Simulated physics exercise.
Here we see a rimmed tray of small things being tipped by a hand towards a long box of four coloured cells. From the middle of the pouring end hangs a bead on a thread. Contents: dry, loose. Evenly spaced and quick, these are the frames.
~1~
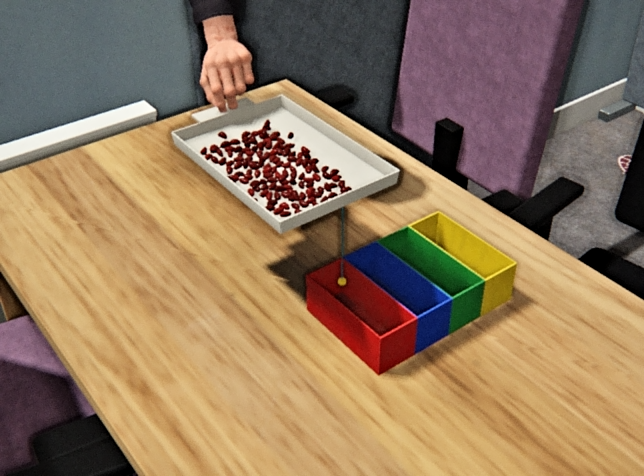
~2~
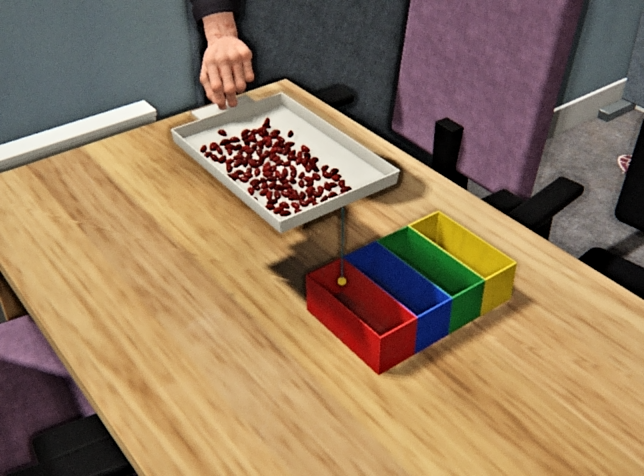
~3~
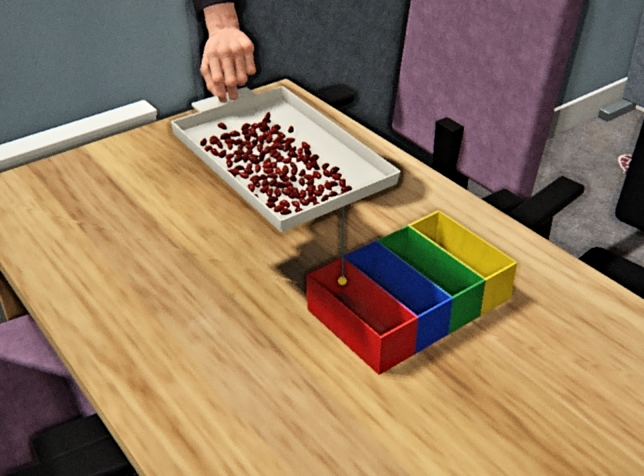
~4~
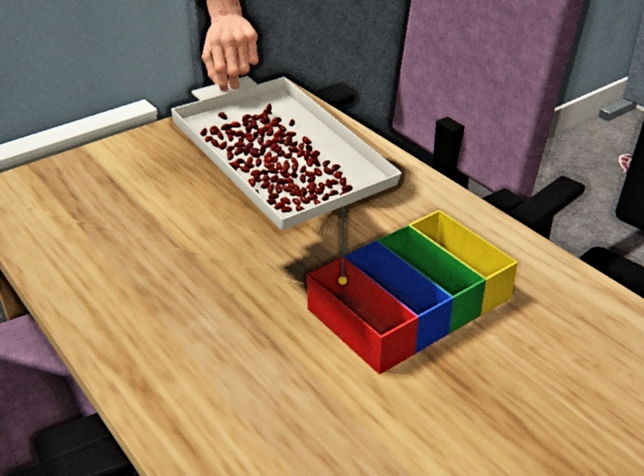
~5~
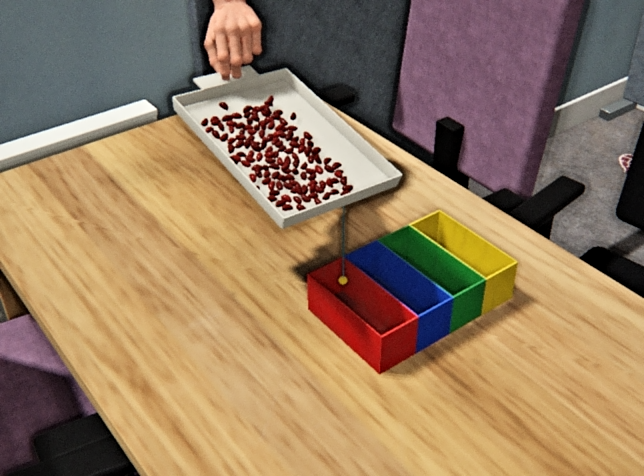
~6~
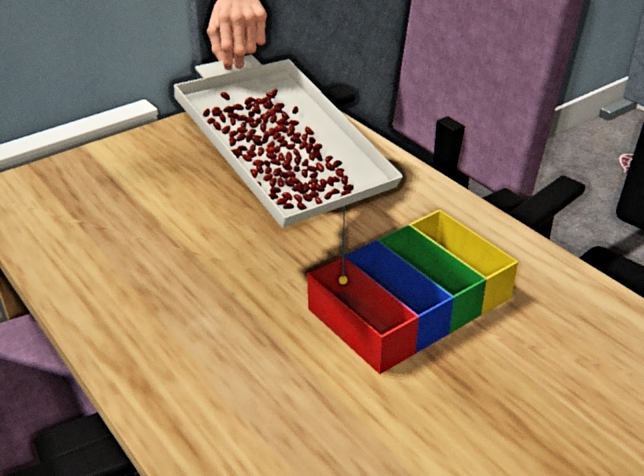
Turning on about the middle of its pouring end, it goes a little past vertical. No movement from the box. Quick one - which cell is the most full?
The blue one is.
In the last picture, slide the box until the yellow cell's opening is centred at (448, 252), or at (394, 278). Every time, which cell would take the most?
Blue; the yellow cell.
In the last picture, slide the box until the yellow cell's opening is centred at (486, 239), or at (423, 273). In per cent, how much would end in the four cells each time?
Estimate: 80 % first, 100 % second.
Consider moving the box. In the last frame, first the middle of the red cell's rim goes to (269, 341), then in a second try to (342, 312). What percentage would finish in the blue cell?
Trial 1 around 0 percent, trial 2 around 40 percent.
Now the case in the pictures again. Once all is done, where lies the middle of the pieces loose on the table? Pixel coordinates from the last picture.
I'd put the middle somewhere around (376, 418) in the last picture.
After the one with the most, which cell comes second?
Second place: The red cell.
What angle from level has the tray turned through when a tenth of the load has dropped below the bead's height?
About 110 degrees.
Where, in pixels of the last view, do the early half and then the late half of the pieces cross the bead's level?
(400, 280), then (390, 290).
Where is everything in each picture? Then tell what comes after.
The first picture shows corners of the pouring end at (280, 220) and (397, 170), level; middle of the load at (274, 170), kidney beans; bead on its thread at (342, 281); red cell at (398, 343); blue cell at (433, 323); green cell at (467, 304); yellow cell at (499, 286).
The second picture shows corners of the pouring end at (280, 220) and (397, 170), level; middle of the load at (274, 168).
The third picture shows corners of the pouring end at (281, 219) and (398, 171), tipped barely, lowest at the right corner; middle of the load at (275, 165).
The fourth picture shows corners of the pouring end at (283, 218) and (399, 172), tipped a little, lowest at the right corner; middle of the load at (275, 159).
The fifth picture shows corners of the pouring end at (284, 217) and (400, 174), tipped a little, lowest at the right corner; middle of the load at (277, 154).
The sixth picture shows corners of the pouring end at (286, 216) and (400, 176), tipped clearly, lowest at the right corner; middle of the load at (278, 149); red cell at (399, 342); blue cell at (434, 322); green cell at (468, 303); yellow cell at (500, 285).
Soon after the last picture, tray tipped steeply; all on the tray.
A little later, tray tipped right over; nearly all on the tray; a stray few in the blue cell.
Later still, tray tipped past a quarter turn; about half in the blue cell; about a third in the red cell; a stray few in the green cell; a small part falling or outside the box.
At rest, tray tipped past a quarter turn; about half in the blue cell; about a third in the red cell; a stray few in the green cell; none in the yellow cell; a small part outside the box.
